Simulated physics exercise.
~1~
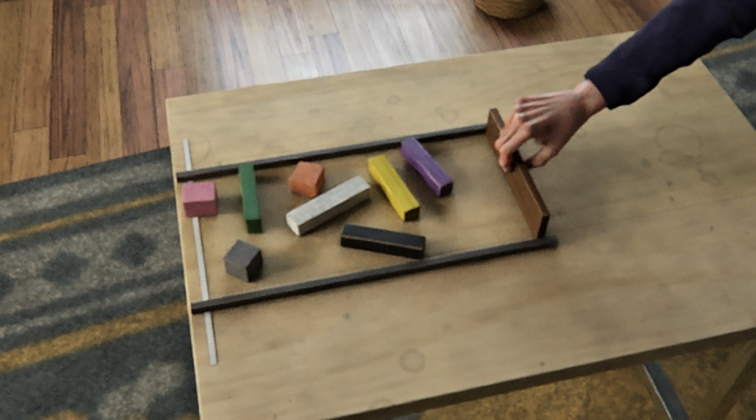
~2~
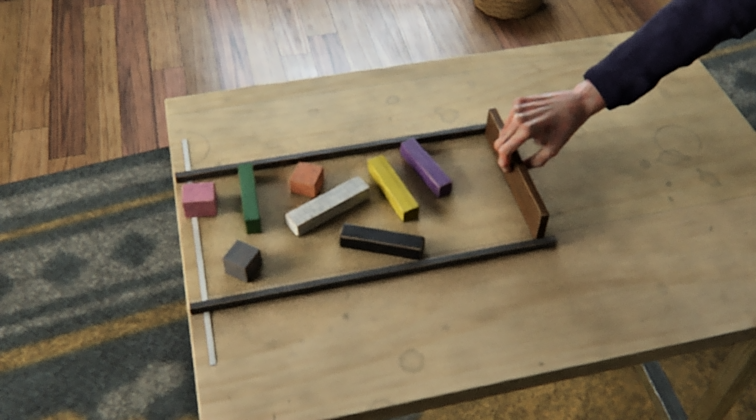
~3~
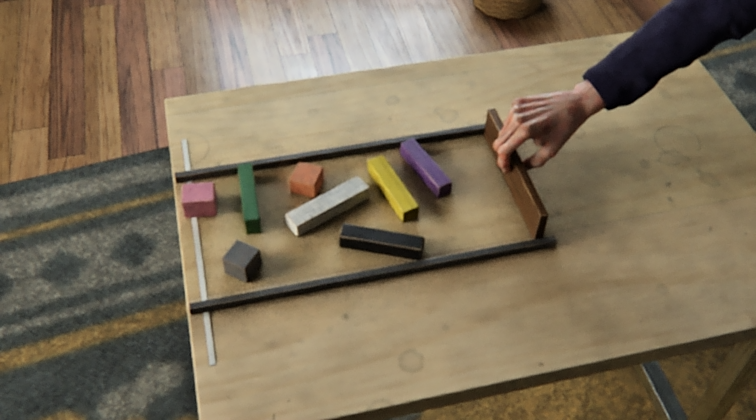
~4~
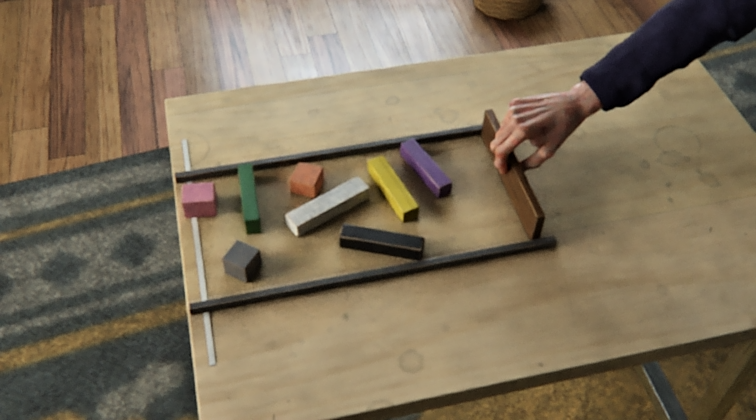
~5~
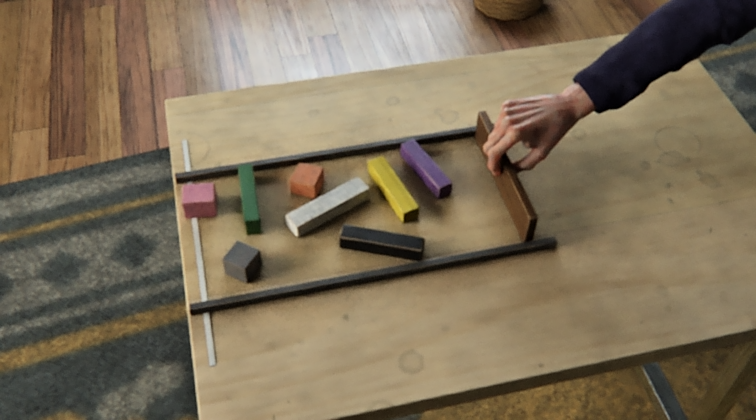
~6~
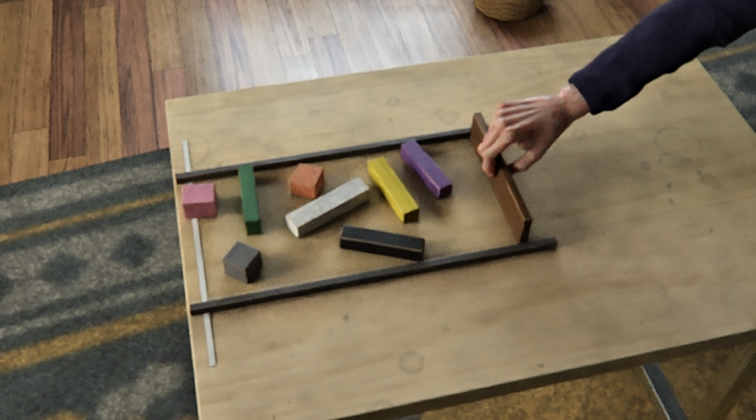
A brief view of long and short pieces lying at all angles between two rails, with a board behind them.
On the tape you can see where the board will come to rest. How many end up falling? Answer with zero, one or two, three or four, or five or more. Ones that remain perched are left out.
I would say five or more fall.
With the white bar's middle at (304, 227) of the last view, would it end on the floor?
It drops down.
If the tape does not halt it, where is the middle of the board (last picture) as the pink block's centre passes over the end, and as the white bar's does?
Roughly (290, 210); for the second one, roughly (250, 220).
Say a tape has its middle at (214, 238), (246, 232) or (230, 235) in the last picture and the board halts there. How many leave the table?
Floor tally per try: 5 / 3 / 4.
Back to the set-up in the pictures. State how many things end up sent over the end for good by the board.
Exactly 7.
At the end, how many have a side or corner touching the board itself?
1 in contact.
Early on, none off yet; pink block at rest near (200, 201); grey block at rest near (243, 262); green bar at rest near (250, 199).
A while later, none off yet; pink block travelled a little near (189, 203); grey block travelled about its own width near (225, 279); green bar travelled a little near (213, 200).
Finally, the number that fall off is five or more; lost, yellow stick, black stick, white bar, orange block, green bar, grey block and pink block.
